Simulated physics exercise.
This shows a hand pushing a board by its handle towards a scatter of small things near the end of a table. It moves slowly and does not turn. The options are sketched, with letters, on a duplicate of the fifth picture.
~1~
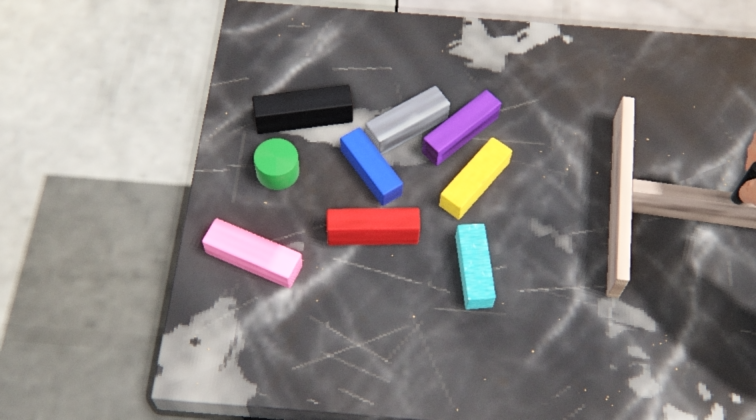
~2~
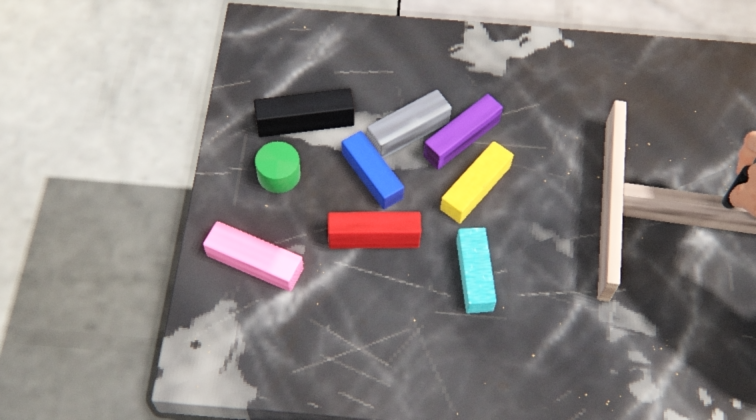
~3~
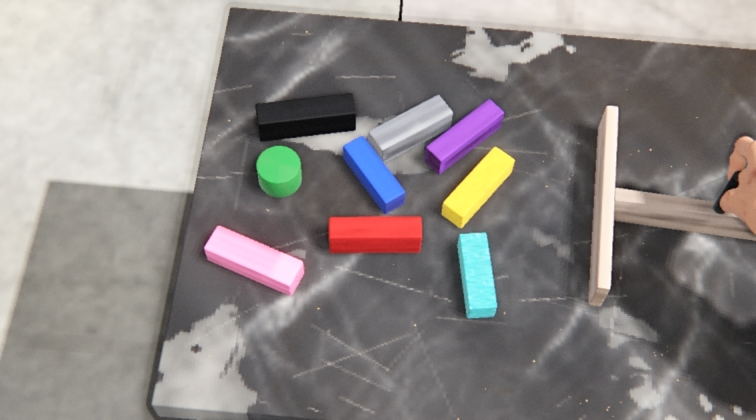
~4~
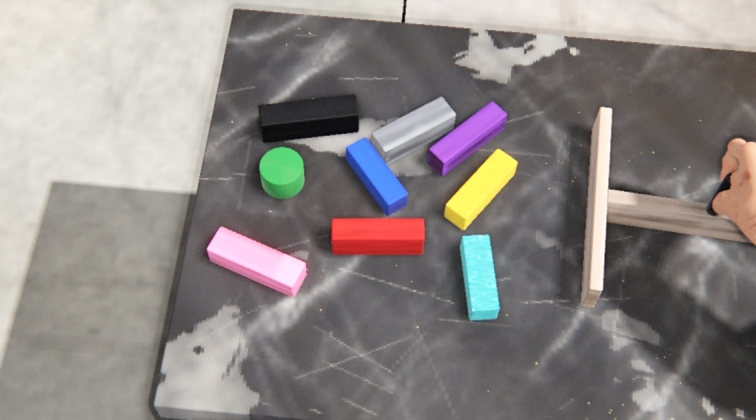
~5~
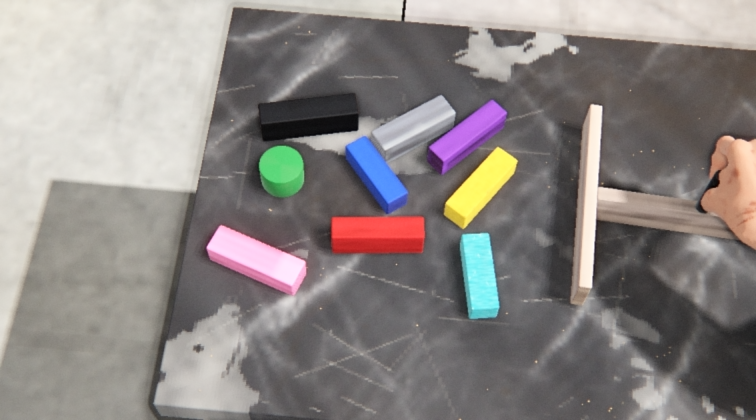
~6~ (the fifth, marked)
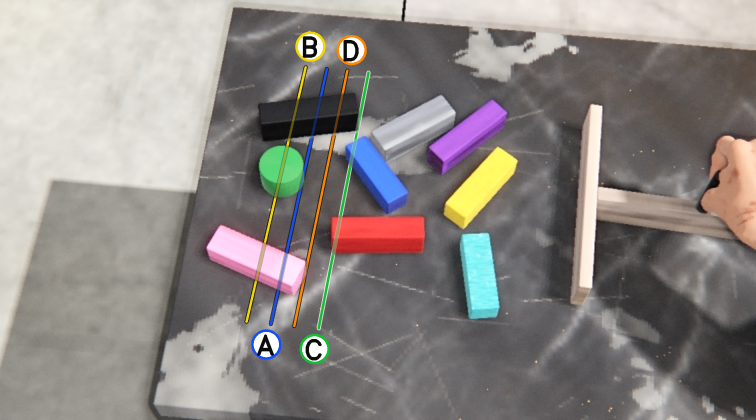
At first, a hand at the right grips the handle of an upright wooden board, facing a scatter of colourful blocks and a green cylinder on a dark marbled tabletop. The board then slides slowly left a short way without turning, still clear of the pieces, which stay in place.
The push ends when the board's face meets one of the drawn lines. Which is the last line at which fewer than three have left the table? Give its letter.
The farthest such stop is B.
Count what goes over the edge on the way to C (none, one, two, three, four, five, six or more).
By then, none.
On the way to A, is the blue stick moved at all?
Yes.
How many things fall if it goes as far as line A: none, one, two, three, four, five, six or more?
By then, none.
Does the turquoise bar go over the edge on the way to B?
No.
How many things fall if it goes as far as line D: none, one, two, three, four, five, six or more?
The count is none.
On the marked copy, A at (301, 188); B at (278, 186); C at (345, 192); D at (323, 190).
With B. Early on, board (478, 182); turquoise bar (445, 272); purple stick (448, 132).
Further on, board (368, 172); black stick (290, 104); red stick (282, 220).
At the end, board (281, 164); pink stick (181, 250); red stick (195, 211); none fallen.
As for the rest, A is within the limit but short; C is within the limit but short; D is within the limit but short.
